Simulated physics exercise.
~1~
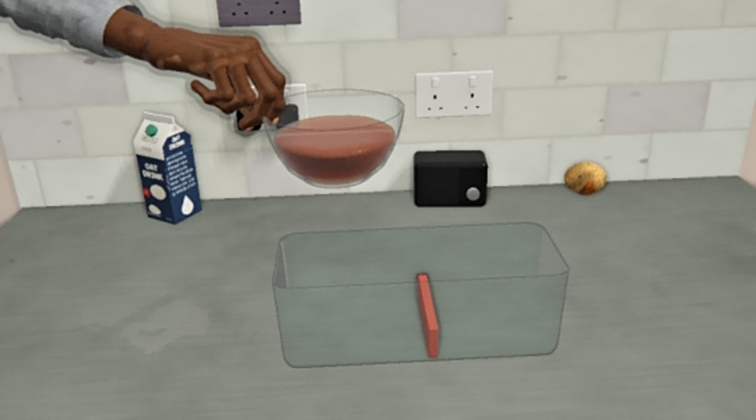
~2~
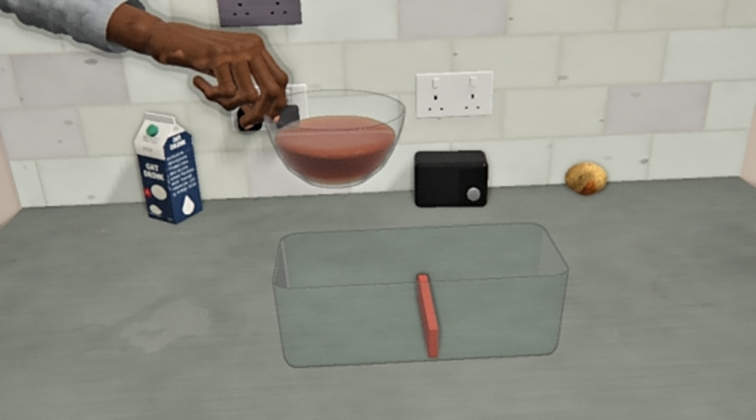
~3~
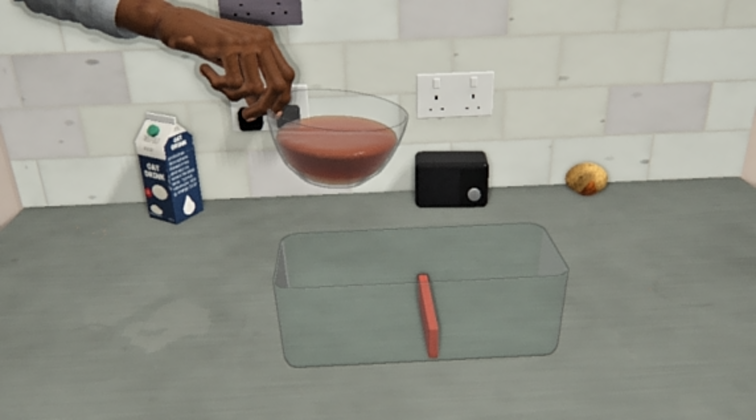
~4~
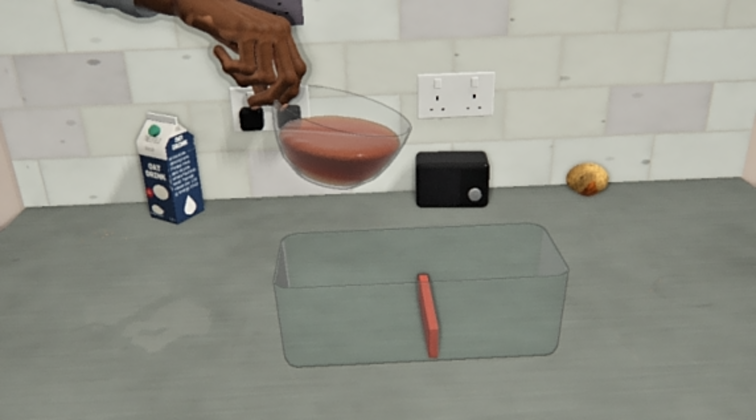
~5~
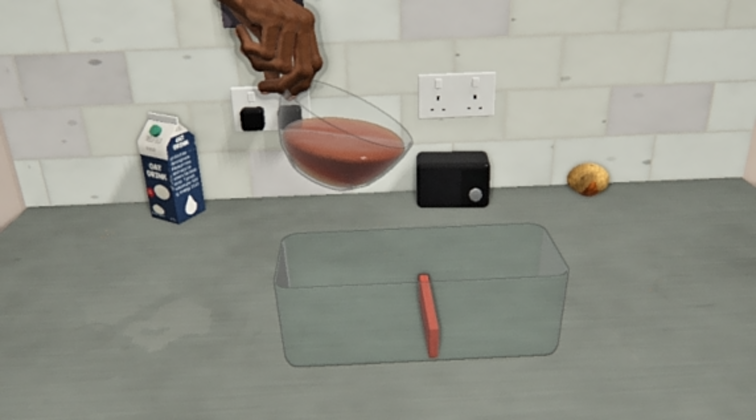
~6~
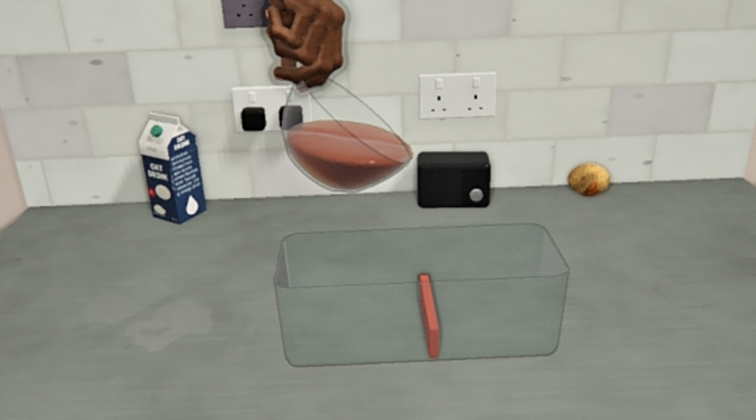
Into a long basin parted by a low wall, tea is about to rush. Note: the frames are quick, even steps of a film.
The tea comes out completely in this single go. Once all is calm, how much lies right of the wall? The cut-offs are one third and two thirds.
The share right of the wall is left at a third to two thirds.
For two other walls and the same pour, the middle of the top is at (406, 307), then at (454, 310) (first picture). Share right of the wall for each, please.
Note - case one near 65 %, case two near 35 %.
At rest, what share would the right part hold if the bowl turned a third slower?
It comes to some 60 per cent.
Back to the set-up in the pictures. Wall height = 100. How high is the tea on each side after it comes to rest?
The left reads 30 in a hundred and the right 30 in a hundred.
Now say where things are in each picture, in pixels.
In the first frame, it leans 0°; its right rim is at (403, 107); the tea meets the walls at (273, 134) and (395, 129); the long basin's rim runs from (277, 261) to (555, 248); the wall's top is at (427, 301).
In the second frame, it leans 2°; its right rim is at (404, 109); the tea meets the walls at (274, 133) and (396, 130).
In the third frame, it leans 7°; its right rim is at (407, 116); the tea meets the walls at (275, 131) and (398, 133).
In the fourth frame, it leans 16°; its right rim is at (410, 127); the tea meets the walls at (278, 130) and (401, 136).
In the fifth frame, it leans 27°; its right rim is at (411, 141); the tea meets the walls at (283, 129) and (406, 140).
In the sixth frame, it leans 41°; its right rim is at (409, 158); the tea meets the walls at (286, 131) and (402, 144); 1 per cent is over the edge.
A moment on, the bowl is tipped right over and 4 per cent is still to pour, 17 is left of the wall and 40 right of it.
Next, the bowl is tipped right over and 0 per cent is still to pour, 45 is left of the wall and 47 right of it.
Then the bowl is tipped right over and 0 per cent is still to pour, 47 is left of the wall and 46 right of it.
Later the bowl is tipped right over and 0 per cent is still to pour, 49 is left of the wall and 47 right of it.
In the end 49 per cent lies left of the wall, 47 right of it and 4 outside.
